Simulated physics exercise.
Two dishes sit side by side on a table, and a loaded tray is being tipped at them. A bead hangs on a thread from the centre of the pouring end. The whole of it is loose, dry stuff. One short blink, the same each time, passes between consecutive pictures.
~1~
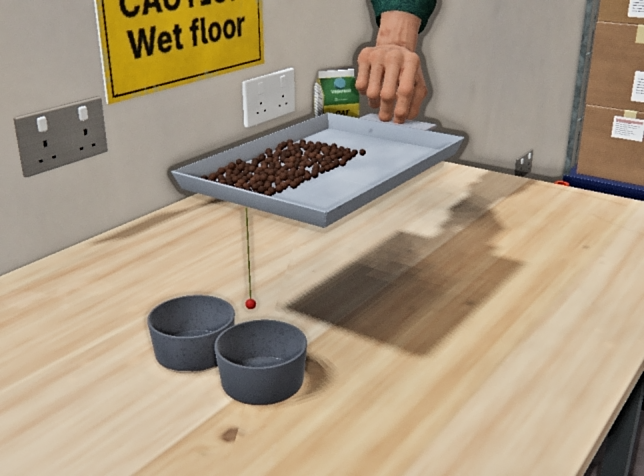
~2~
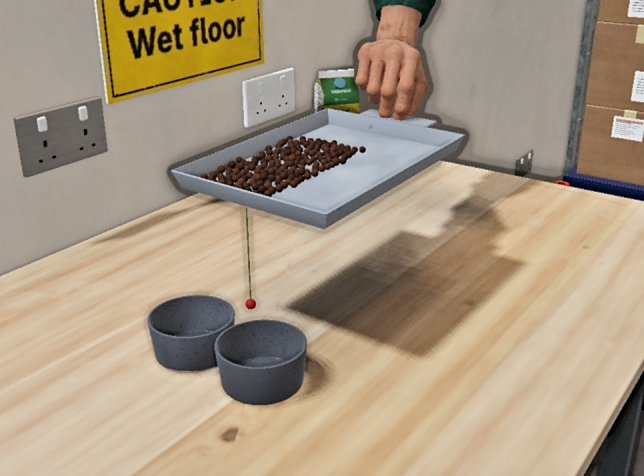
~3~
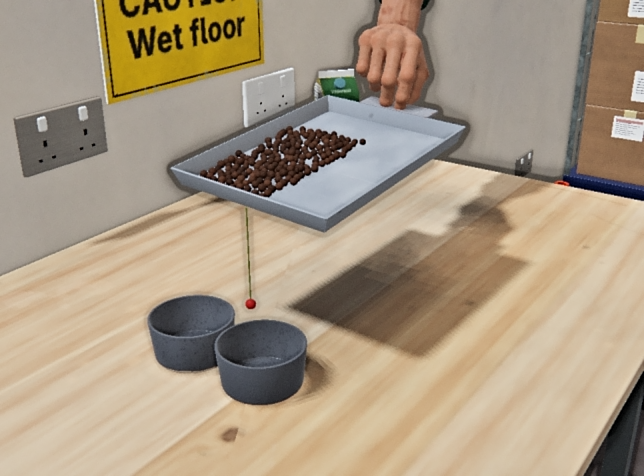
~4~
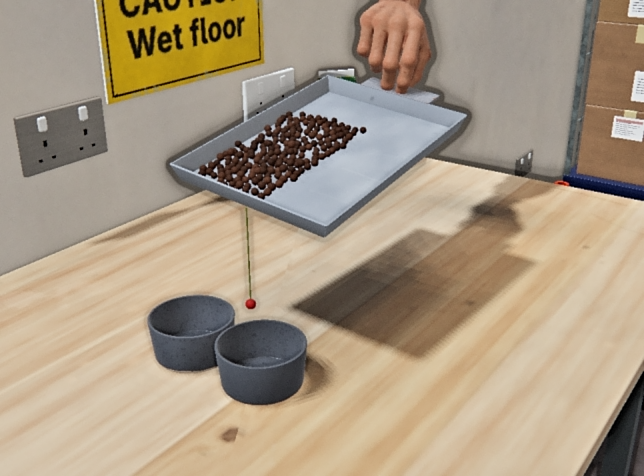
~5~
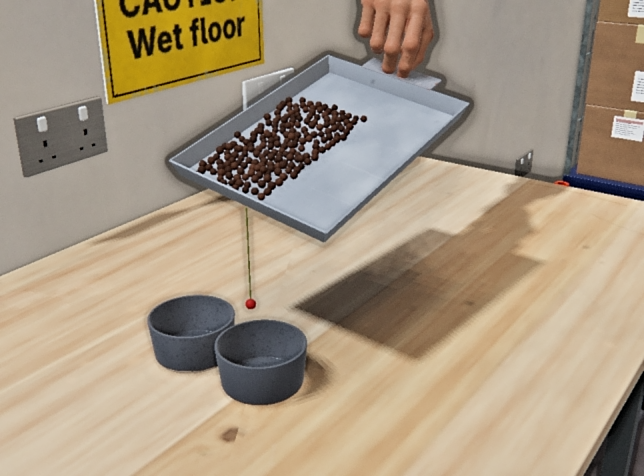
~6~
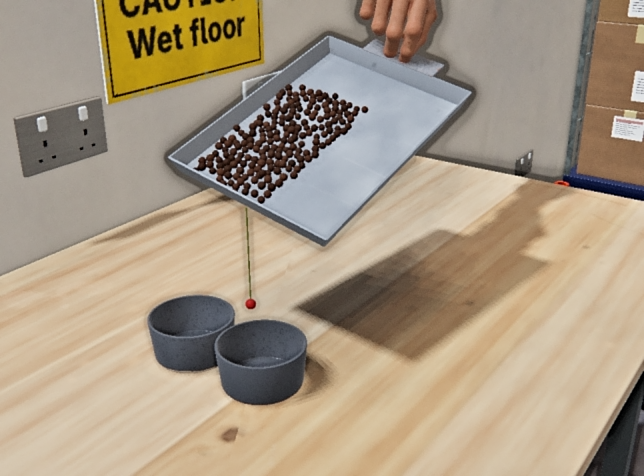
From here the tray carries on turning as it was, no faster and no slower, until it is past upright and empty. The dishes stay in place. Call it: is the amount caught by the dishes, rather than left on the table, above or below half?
Below half.
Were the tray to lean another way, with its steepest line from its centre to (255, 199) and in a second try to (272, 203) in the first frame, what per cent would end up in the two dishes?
So it's 80 percent with the first slope and 70 percent with the other.
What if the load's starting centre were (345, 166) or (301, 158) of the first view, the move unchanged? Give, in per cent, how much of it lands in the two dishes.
First some 20, then 20 per cent.
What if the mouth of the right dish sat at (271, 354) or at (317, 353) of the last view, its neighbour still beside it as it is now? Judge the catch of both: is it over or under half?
Try 1: A lesser share; try 2: The greater share.
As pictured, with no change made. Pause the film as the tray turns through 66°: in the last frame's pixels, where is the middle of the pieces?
Look close to (309, 240) in the last picture.
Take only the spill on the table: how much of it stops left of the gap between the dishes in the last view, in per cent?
Estimate: About 0 per cent.
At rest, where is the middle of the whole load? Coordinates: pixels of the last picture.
I'd put the middle somewhere around (331, 399).
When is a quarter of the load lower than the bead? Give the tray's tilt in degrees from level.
Reading: Some 70°.
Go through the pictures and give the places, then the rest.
The first picture shows corners of the pouring end (181, 171) and (324, 208), level; middle of the load (285, 169), allspice berries; left dish (162, 350); right dish (232, 380); bead on its thread (251, 304).
The second picture shows corners of the pouring end (181, 170) and (324, 210), level; middle of the load (285, 167).
The third picture shows corners of the pouring end (180, 167) and (324, 214), tipped barely, lowest at the right corner; middle of the load (285, 162).
The fourth picture shows corners of the pouring end (180, 163) and (324, 220), tipped a little, lowest at the right corner; middle of the load (278, 152).
The fifth picture shows corners of the pouring end (179, 160) and (324, 226), tipped clearly, lowest at the right corner; middle of the load (278, 144).
The sixth picture shows corners of the pouring end (178, 156) and (324, 232), tipped clearly, lowest at the right corner; middle of the load (284, 141), about a tenth on the move; left dish (162, 350); right dish (232, 380).
Just after the last frame, tray tipped steeply; the larger part on the tray; just a few in the right dish; about a tenth outside both; roughly a quarter in the air.
A moment on, tray tipped past a quarter turn; about a tenth on the tray; roughly a quarter in the right dish; roughly two thirds outside both; about a tenth in the air.
Further on, tray tipped past a quarter turn; roughly a quarter in the right dish; the larger part outside both.
When it is over, tray tipped past a quarter turn; roughly a quarter in the right dish; not one in the left dish; the larger part outside both.
